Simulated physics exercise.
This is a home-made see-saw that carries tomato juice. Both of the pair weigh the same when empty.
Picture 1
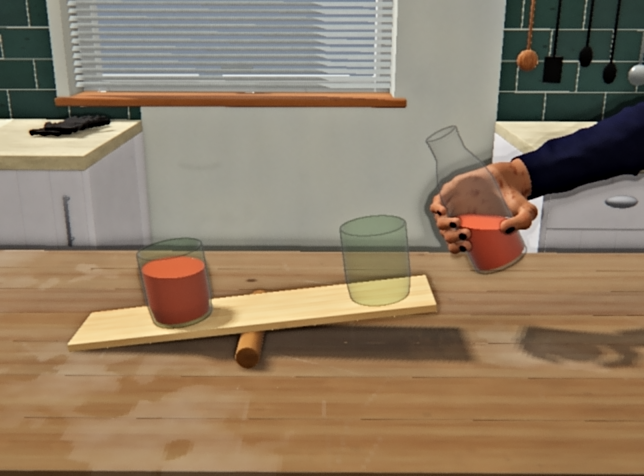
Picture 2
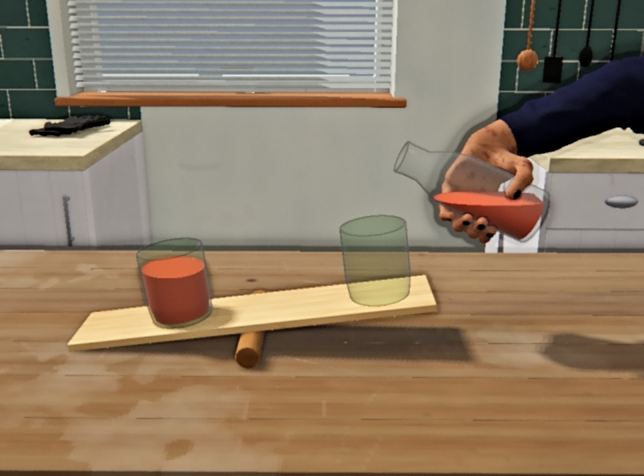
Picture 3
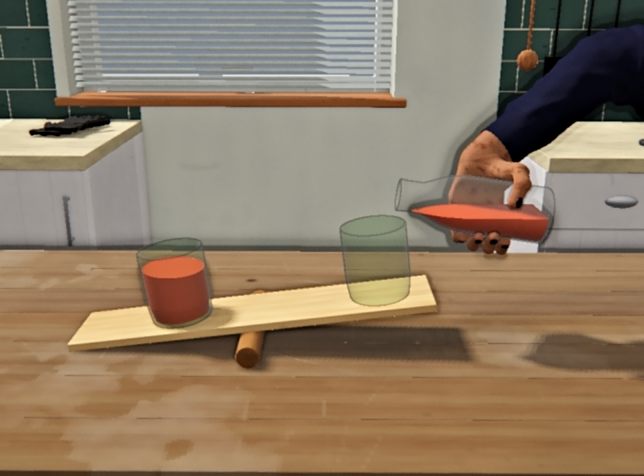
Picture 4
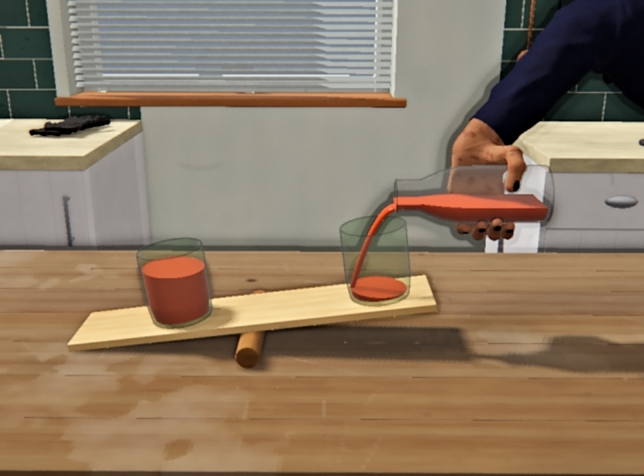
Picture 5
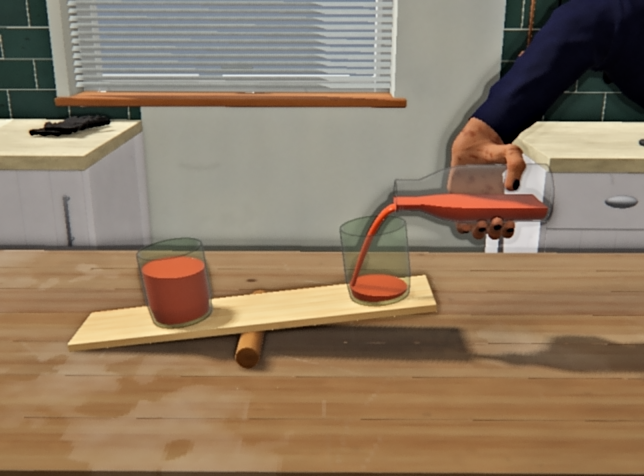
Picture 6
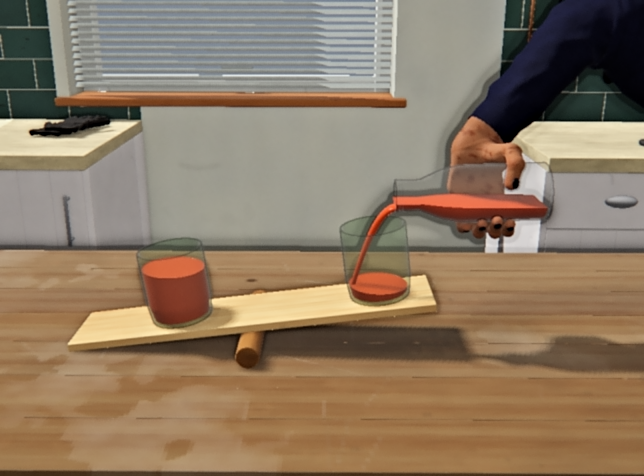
A hand tilts a glass bottle and pours red liquid into the empty right glass.
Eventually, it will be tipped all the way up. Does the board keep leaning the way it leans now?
Oh, it's going to flop over.
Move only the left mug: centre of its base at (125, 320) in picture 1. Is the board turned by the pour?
Result noted: Unchanged.
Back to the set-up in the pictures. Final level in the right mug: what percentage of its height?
Roughly 45 per cent of the height.
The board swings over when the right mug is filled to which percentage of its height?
I'd guess close to 25 in a hundred.
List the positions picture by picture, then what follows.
In the first picture, the milk bottle is picked up; milk bottle (471, 196) tipped 30° with all of its load; right mug (376, 258) empty, raised; left mug (176, 281) about two thirds full, on the low side.
In the second picture, the milk bottle leans over the right mug; rolling pin (248, 355); right mug (376, 258) empty.
In the third picture, the milk bottle leans over the right mug; milk bottle (469, 205) tipped 80° with all of its load; right mug (376, 258) empty.
In the fourth picture, the tomato juice is flowing; rolling pin (248, 355); right mug nearly empty, surface at (379, 287); left mug about two thirds full, surface at (173, 268).
In the fifth picture, the tomato juice is flowing; milk bottle (467, 194) tipped 90° with nearly all of its load; right mug (376, 258) nearly empty.
In the sixth picture, the tomato juice is flowing; rolling pin (248, 355); right mug nearly empty, surface at (379, 284); left mug about two thirds full, surface at (173, 268).
Next, the right mug is about a quarter full; the board has swung over, and that end is down.
After that, the right mug is about a third full; the board has swung over, and that end is down.
Finally, the right mug is about half full; the board has swung over, and that end is down.
